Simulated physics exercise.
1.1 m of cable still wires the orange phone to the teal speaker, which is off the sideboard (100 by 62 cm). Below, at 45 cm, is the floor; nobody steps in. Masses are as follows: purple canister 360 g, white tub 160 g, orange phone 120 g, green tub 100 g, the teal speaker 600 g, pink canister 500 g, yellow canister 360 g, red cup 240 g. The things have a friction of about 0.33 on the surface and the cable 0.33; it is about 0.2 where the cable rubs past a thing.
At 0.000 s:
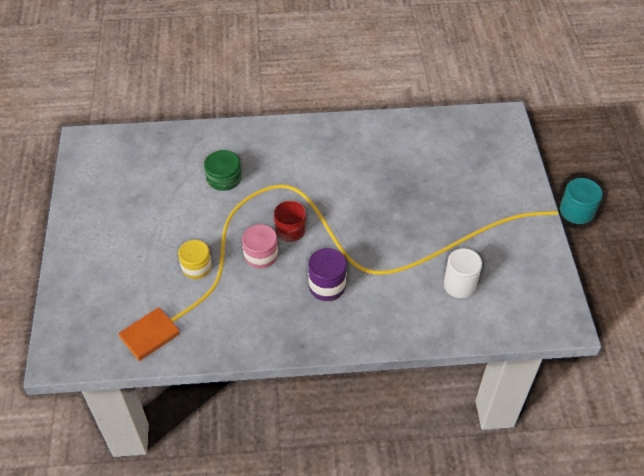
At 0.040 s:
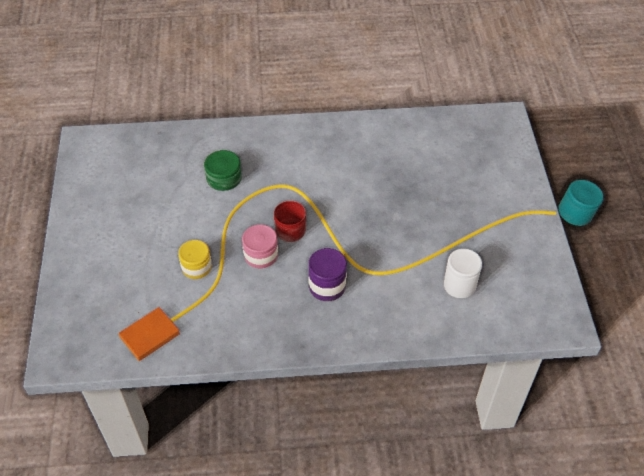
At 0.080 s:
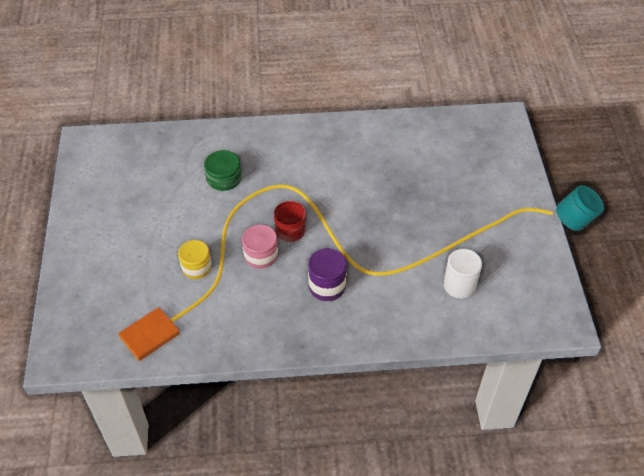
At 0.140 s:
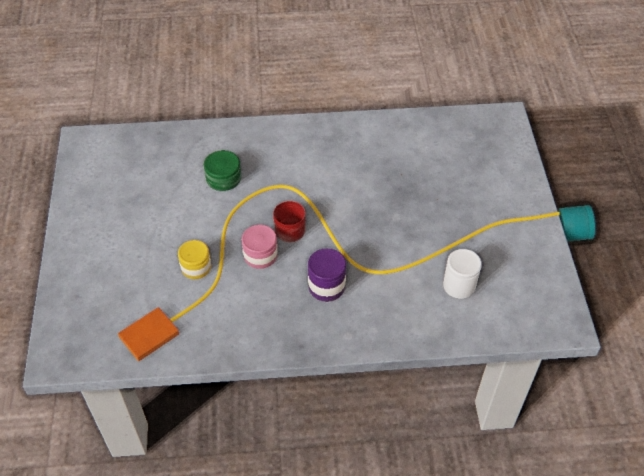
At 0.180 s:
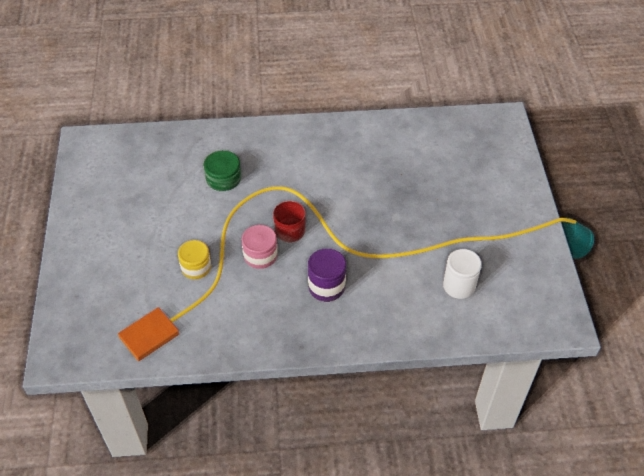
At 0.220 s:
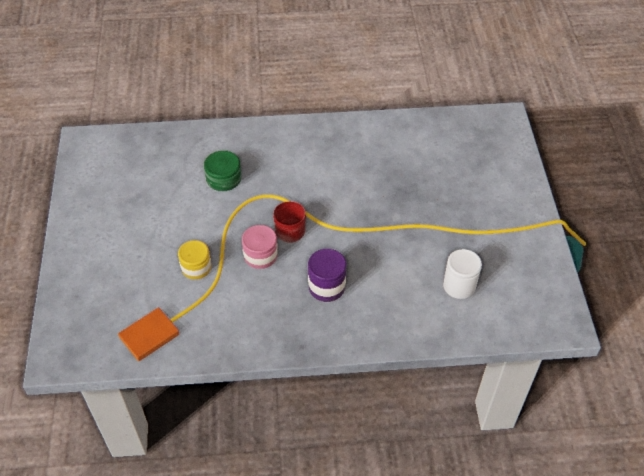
A teal cylinder tilted and sank beyond the gray table's right edge, drawing the curvy yellow cord straighter past the red cup, while the flat orange object and the small containers stayed still.
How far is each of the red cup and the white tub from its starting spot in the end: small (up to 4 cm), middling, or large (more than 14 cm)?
The red cup ends a middling distance away, the white tub ends only a small distance away.
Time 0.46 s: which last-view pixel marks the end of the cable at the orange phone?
Pixel estimate: (228, 268).
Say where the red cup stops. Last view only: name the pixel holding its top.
Near (313, 245).
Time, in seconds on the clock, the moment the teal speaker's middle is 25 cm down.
Close to 0.28 s.
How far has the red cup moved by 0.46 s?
About: Red cup 8 cm.
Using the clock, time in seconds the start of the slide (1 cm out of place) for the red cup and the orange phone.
Red cup: 0.32 s; orange phone: 0.30 s.
By 0.5 s, the cable's tail end at (228, 268); red cup 8 cm off its start, orange phone 20 cm off its start, yellow canister 4 cm off its start.
By 0.7 s, the cable's tail end at (247, 279); red cup 9 cm off its start, orange phone 24 cm off its start, yellow canister 5 cm off its start.
By 1.0 s, the cable's tail end at (247, 279); red cup 9 cm off its start at (313, 244), orange phone 24 cm off its start at (271, 278), yellow canister 5 cm off its start at (204, 233).
By 1.2 s, the cable's tail end at (247, 279); red cup 9 cm off its start, orange phone 24 cm off its start, yellow canister 5 cm off its start.
By 2.4 s, the cable's tail end at (247, 279); red cup 9 cm off its start at (313, 245), white tub 0 cm off its start at (465, 262), orange phone 24 cm off its start at (271, 278), yellow canister 5 cm off its start at (204, 233).
